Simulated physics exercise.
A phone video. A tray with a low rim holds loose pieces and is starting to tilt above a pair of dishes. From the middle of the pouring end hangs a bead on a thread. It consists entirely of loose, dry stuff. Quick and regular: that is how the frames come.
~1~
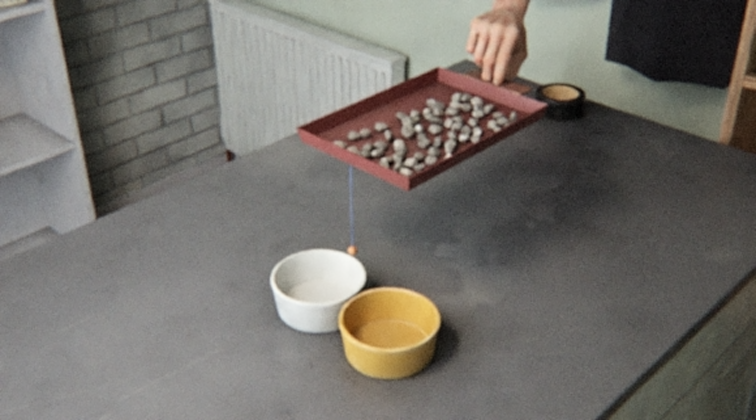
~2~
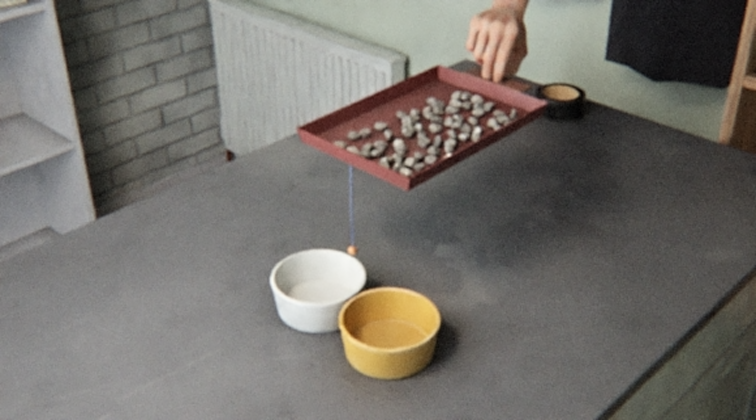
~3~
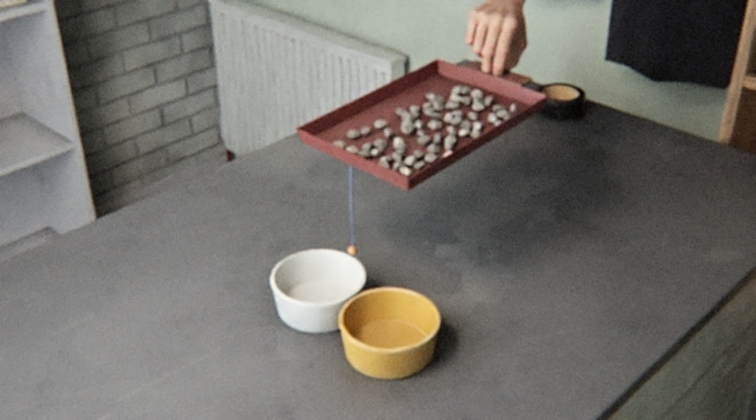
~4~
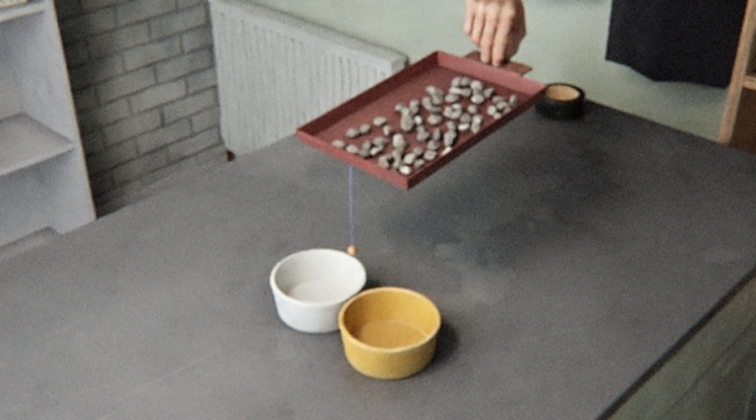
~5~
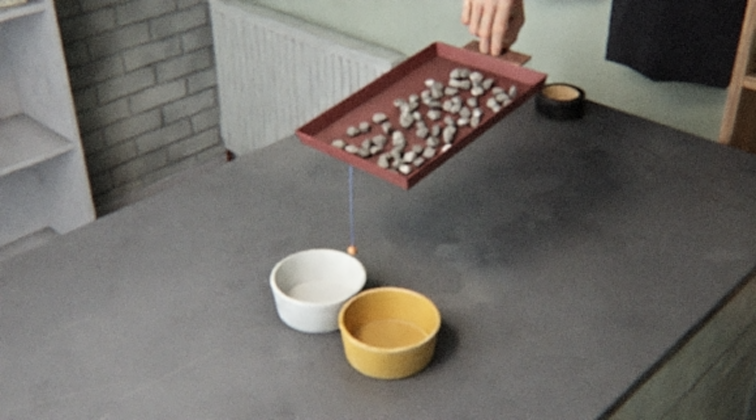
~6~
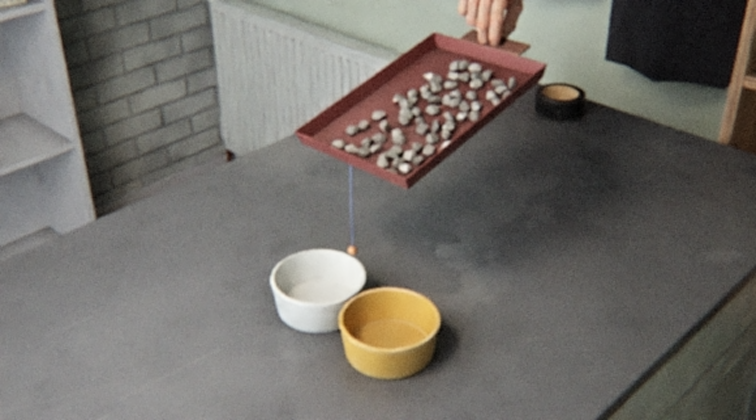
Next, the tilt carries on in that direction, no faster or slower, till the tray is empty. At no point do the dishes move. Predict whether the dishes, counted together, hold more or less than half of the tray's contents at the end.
Most of what falls will go into the dishes.
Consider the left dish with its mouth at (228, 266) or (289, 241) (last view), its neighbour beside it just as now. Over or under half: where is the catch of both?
Taking them in turn, it's short of half and then beyond half.
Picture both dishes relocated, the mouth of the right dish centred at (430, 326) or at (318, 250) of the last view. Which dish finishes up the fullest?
Well, first the one further left, then the one further right.
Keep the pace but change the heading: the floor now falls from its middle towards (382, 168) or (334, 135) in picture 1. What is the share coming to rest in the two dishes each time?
The share is 90 per cent in the first and 10 per cent in the second.
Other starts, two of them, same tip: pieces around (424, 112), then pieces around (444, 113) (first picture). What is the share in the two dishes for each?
Respectively 60 and 70 per cent.
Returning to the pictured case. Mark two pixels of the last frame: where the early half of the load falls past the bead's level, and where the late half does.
Roughly (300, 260) first, then roughly (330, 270).
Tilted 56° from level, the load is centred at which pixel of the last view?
Look around (360, 138) in the last picture.
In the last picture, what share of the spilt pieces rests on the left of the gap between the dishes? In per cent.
It works out to some 100 per cent.
Soon, tray tipped steeply; all on the tray.
A while on, tray tipped right over; about two thirds on the tray; a small part in the left dish; about a quarter in the air.
Towards the end, tray tipped past a quarter turn; a small part in the right dish; about two thirds in the left dish; about a quarter outside both.
Finally, tray tipped past a quarter turn; a small part in the right dish; about two thirds in the left dish; about a quarter outside both.
